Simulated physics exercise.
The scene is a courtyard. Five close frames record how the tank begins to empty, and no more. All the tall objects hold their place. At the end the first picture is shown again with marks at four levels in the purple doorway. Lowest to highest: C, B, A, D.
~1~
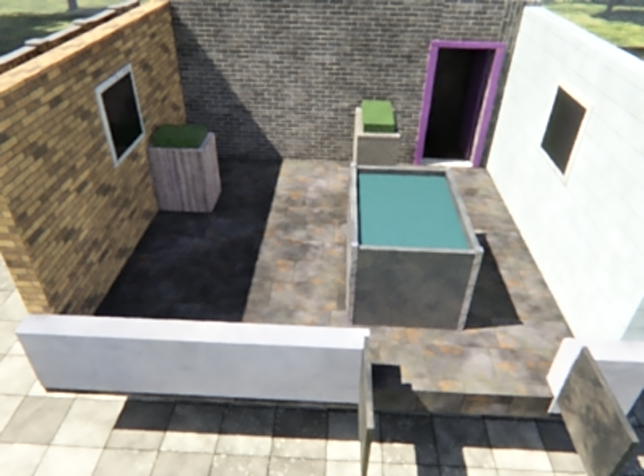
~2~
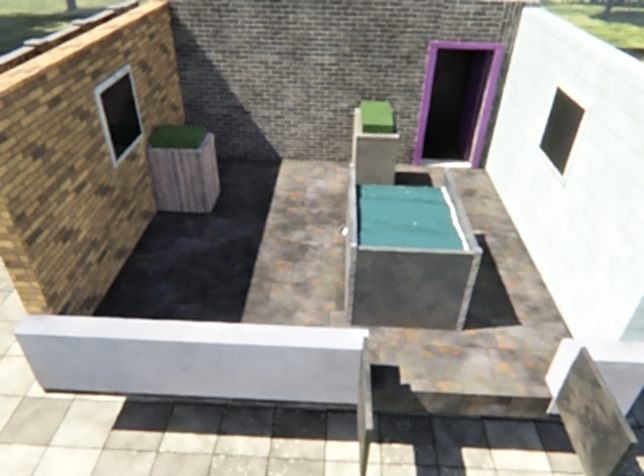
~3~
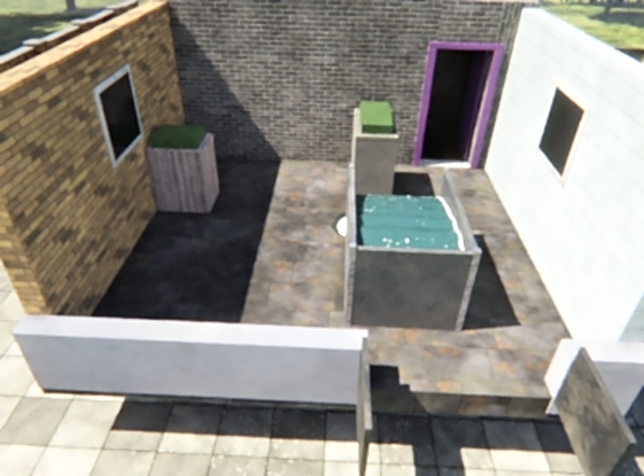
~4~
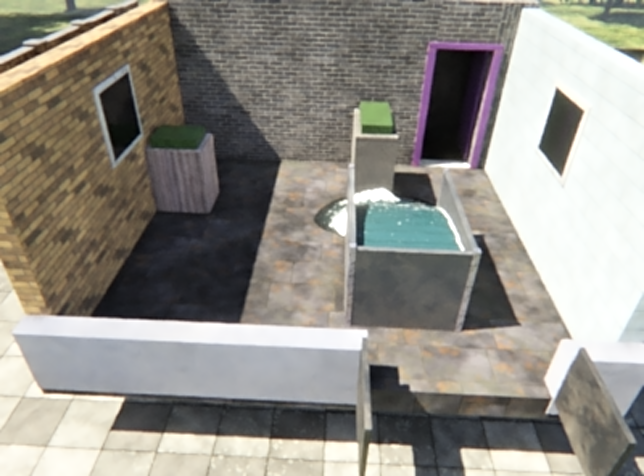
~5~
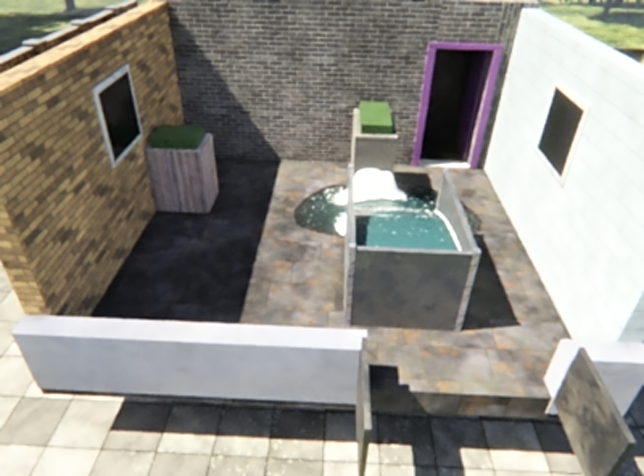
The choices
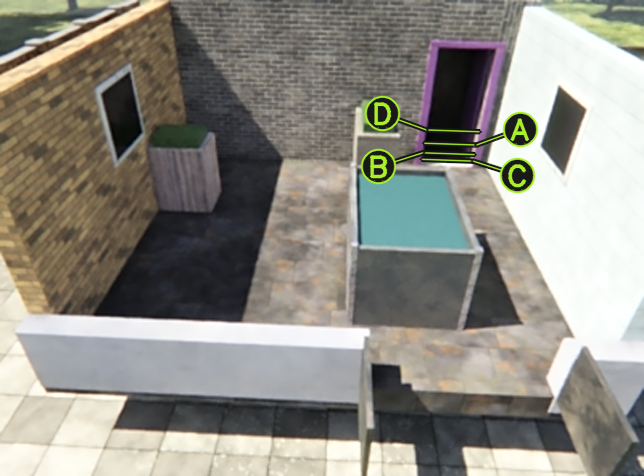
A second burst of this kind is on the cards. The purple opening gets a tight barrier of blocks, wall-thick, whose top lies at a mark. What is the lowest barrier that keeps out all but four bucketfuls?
A.
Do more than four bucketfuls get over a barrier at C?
Yes.
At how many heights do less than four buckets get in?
Two.
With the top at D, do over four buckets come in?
No, that is safe.
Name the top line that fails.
B it is.
In lime, A at (450, 144); B at (448, 153); C at (447, 160); D at (452, 130); from the bottom up C, B, A, D.
If A is chosen, a bucket or two gets in.
If B is chosen, about 10 bucketfuls get in.
If C is chosen, dozens of bucketfuls pour in.
If D is chosen, nothing gets over.
